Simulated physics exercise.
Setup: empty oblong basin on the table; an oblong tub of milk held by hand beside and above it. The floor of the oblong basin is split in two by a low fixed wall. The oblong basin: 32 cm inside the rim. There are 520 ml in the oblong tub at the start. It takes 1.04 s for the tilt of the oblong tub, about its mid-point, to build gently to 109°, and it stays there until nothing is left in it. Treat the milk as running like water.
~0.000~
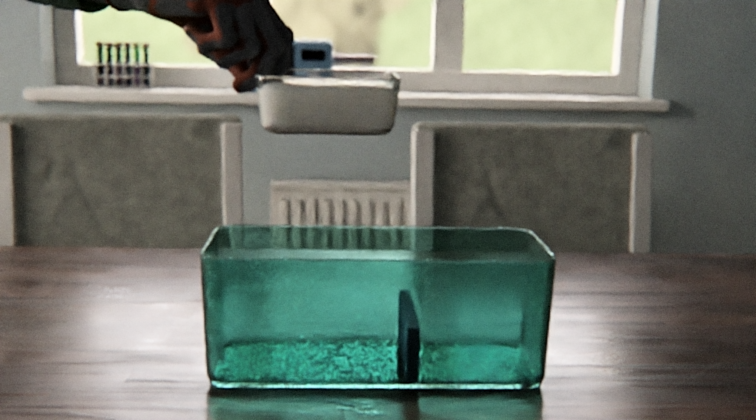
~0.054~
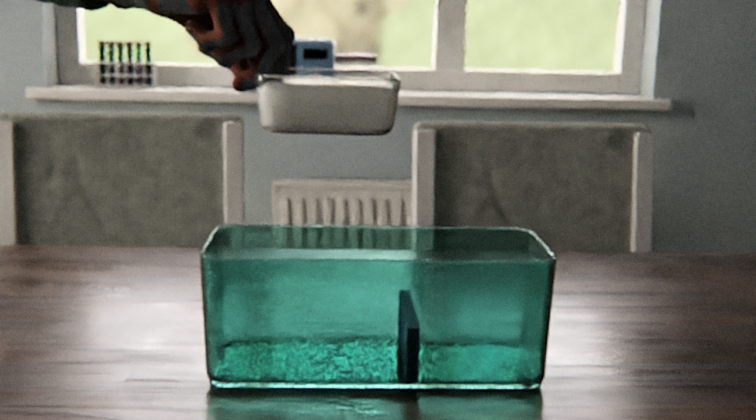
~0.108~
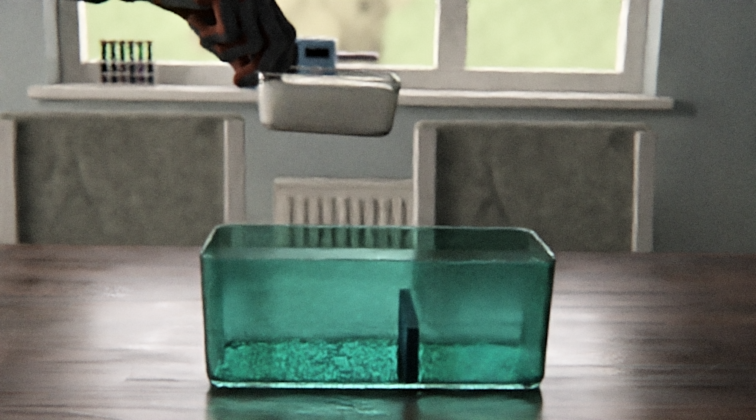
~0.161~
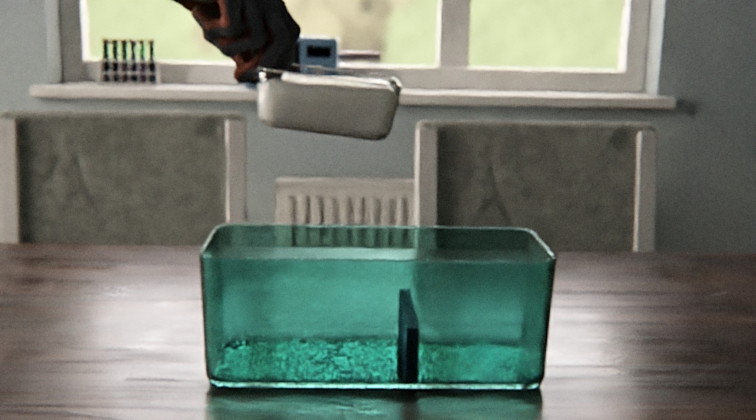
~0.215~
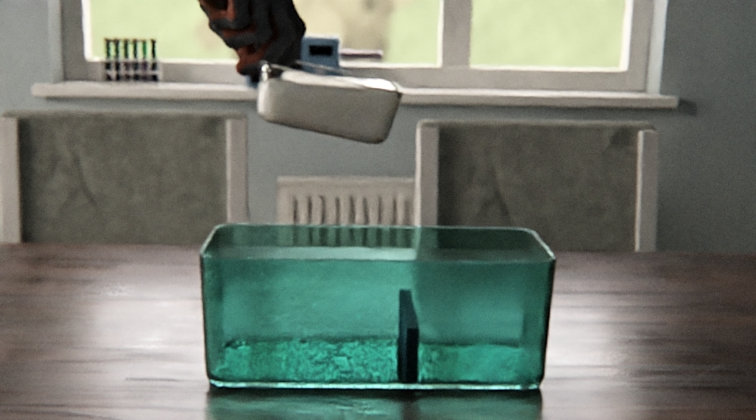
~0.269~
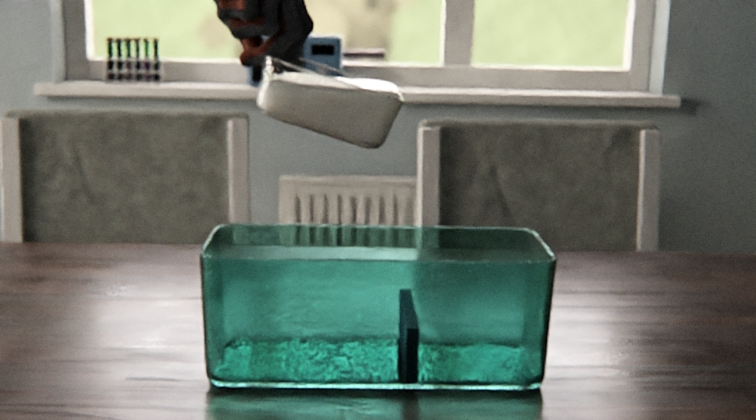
A pale oblong tub, held by a dark hand above an empty green glass basin on a wooden table, started out level, then gradually tilted, its right end dipping lower as the hand shifted rightward.
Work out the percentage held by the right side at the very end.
I would put it at 75 per cent.
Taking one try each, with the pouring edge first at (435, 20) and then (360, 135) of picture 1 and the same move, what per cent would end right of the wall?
Near 75 in a hundred on the first go and near 55 in a hundred on the second.
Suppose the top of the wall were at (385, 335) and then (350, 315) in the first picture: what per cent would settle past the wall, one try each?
The first gives near 70 per cent and the second near 90 per cent.
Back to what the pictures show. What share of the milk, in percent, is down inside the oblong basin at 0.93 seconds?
That comes to about 88 percent.
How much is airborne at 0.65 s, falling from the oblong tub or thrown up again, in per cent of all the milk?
Around 42 in a hundred.
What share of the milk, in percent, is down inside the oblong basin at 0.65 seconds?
38 %, give or take.
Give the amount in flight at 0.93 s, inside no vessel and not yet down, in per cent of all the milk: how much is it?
Airborne fraction: Approx. 4 %.
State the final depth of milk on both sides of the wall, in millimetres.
Depths at rest: Left around 4 mm, right around 26 mm.
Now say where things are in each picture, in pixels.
In the first frame, it leans 0°; its right rim is at (396, 77); the milk meets the walls at (264, 82) and (393, 84); the oblong basin's rim runs from (209, 243) to (543, 246); the wall's top is at (409, 309).
In the second frame, it leans 1°; its right rim is at (397, 78); the milk meets the walls at (264, 81) and (393, 84).
In the third frame, it leans 3°; its right rim is at (397, 80); the milk meets the walls at (264, 79) and (394, 85).
In the fourth frame, it leans 6°; its right rim is at (398, 84); the milk meets the walls at (265, 79) and (395, 86).
In the fifth frame, it leans 11°; its right rim is at (399, 90); the milk meets the walls at (267, 79) and (397, 87).
In the sixth frame, it leans 17°; its right rim is at (399, 98); the milk meets the walls at (268, 79) and (401, 90); 2 per cent is over the edge.
After 0.65 s the tilt is 75° and 19 per cent is still to pour, 1 is left of the wall and 36 right of it.
After 0.93 s the tilt is 106° and 2 per cent is still to pour, 13 is left of the wall and 75 right of it.
After 1.22 s the tilt is 109° and 0 per cent is still to pour, 18 is left of the wall and 75 right of it.
After 1.54 s the tilt is 109° and 0 per cent is still to pour, 18 is left of the wall and 75 right of it.
In the end 18 per cent lies left of the wall, 75 right of it and 7 outside.
